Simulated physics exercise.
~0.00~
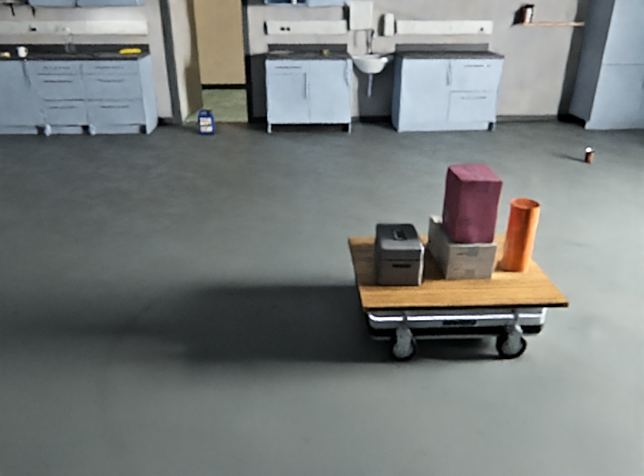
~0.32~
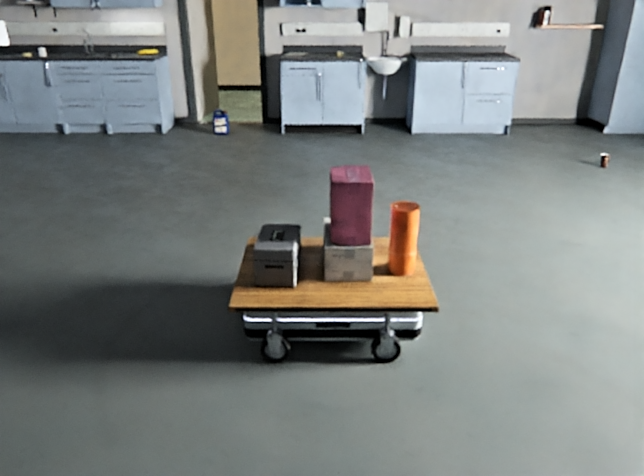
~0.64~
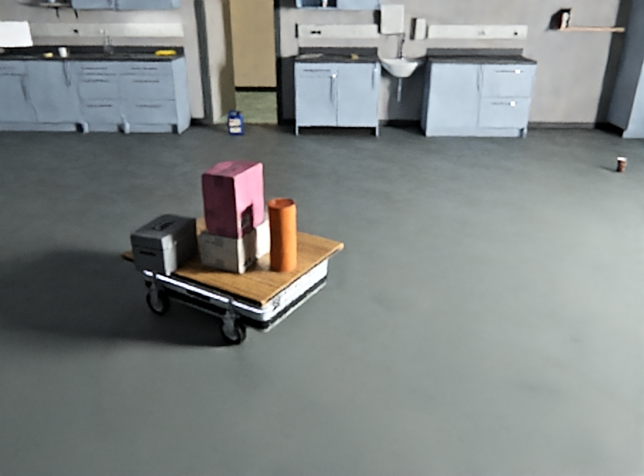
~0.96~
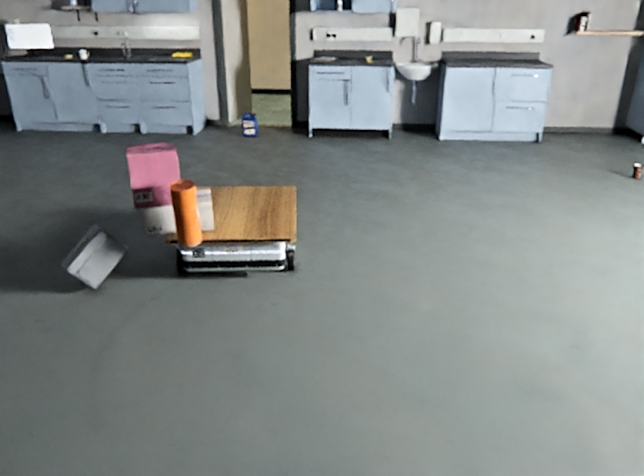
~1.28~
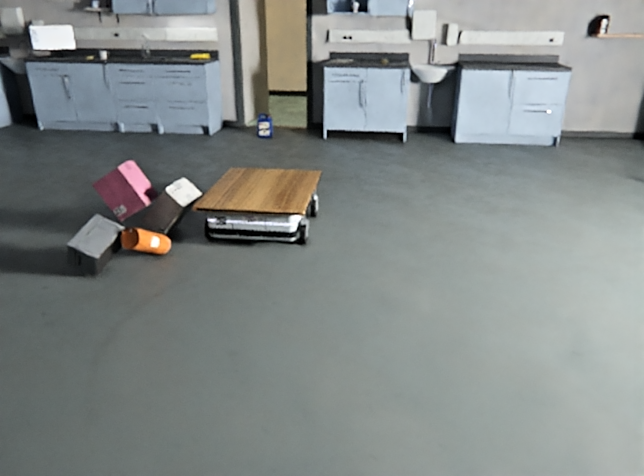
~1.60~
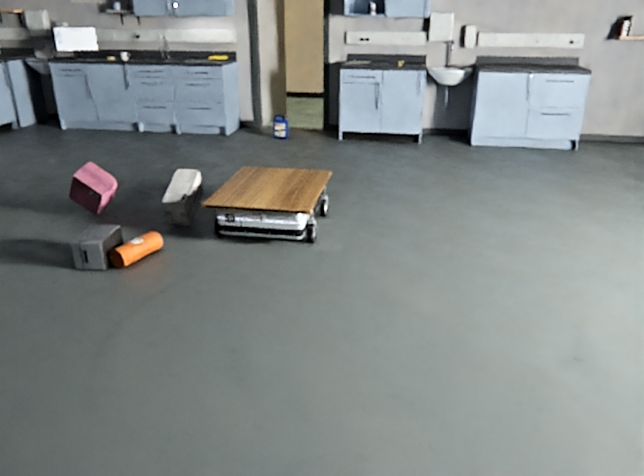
Wooden-topped cart rolling left across a grey floor and turning, its two boxes, toolbox and orange canister tumbling off beside it.
